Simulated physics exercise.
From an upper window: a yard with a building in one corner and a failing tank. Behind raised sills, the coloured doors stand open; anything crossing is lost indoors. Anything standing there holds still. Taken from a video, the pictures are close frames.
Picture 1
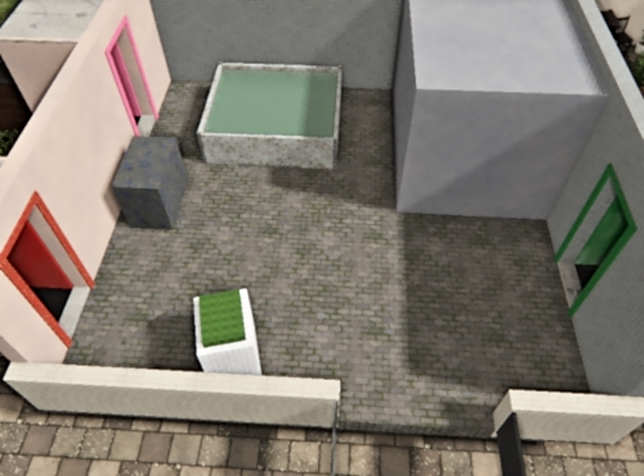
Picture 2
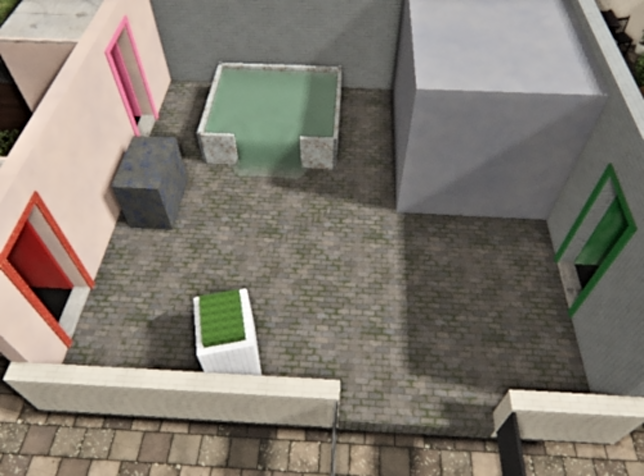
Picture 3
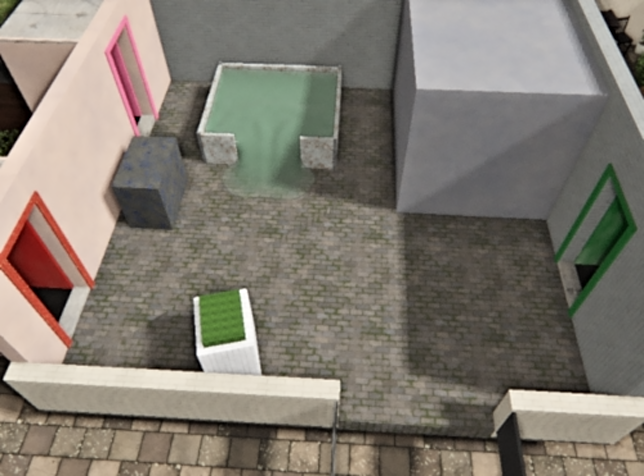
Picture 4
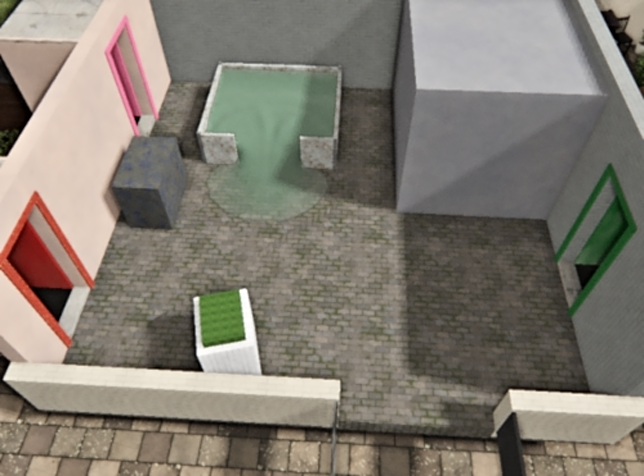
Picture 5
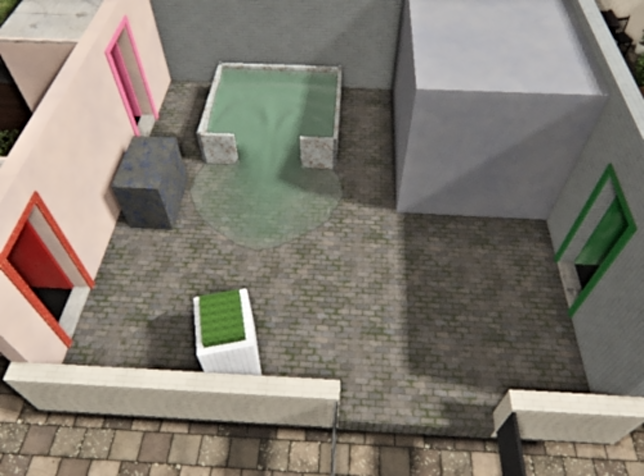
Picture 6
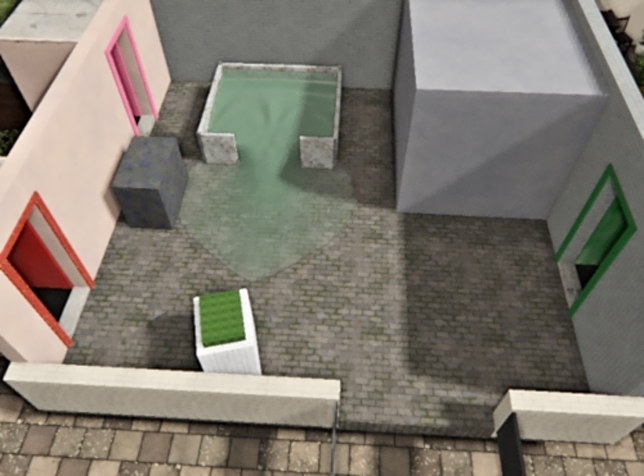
A stone tank's front wall opens, and green water pours out and spreads across the paved yard.
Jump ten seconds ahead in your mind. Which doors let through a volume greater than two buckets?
Checking each one: The pink door lets through less or just two; the red door lets through more; the green door lets through less or just two.
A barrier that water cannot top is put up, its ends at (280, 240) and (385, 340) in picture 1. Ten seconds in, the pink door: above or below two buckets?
Result - the pink remains within bounds.
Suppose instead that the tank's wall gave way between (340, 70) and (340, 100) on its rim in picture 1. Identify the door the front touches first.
The pink door.
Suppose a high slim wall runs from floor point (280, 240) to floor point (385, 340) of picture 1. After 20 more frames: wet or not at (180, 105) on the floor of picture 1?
At that spot: Untouched.
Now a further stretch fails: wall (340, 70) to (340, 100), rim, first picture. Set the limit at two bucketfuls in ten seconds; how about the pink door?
So pink door comes in lower.
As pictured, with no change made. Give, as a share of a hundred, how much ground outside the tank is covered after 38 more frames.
Close to 70 in a hundred, I think.
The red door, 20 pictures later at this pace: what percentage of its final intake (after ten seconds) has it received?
It would be roughly 15 percent of the ten-second total.
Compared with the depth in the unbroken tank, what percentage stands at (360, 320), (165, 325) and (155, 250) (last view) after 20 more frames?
Some 4, 12 and 4 in a hundred.
A moment on, water covers 35 % of the floor; the pink door not reached, the red door not reached, the green door not reached.
Next, water covers 55 % of the floor; the pink door not reached, the red door wet at the sill, nothing in, the green door not reached.
Then, water covers 60 % of the floor; the pink door not reached, the red door under two buckets in, the green door not reached.
Later, water covers 70 % of the floor; the pink door wet at the sill, nothing in, the red door over two buckets in, the green door wet at the sill, nothing in.
In the end, water covers 85 % of the floor; the pink door wet at the sill, nothing in, the red door far over two buckets in, the green door wet at the sill, nothing in.
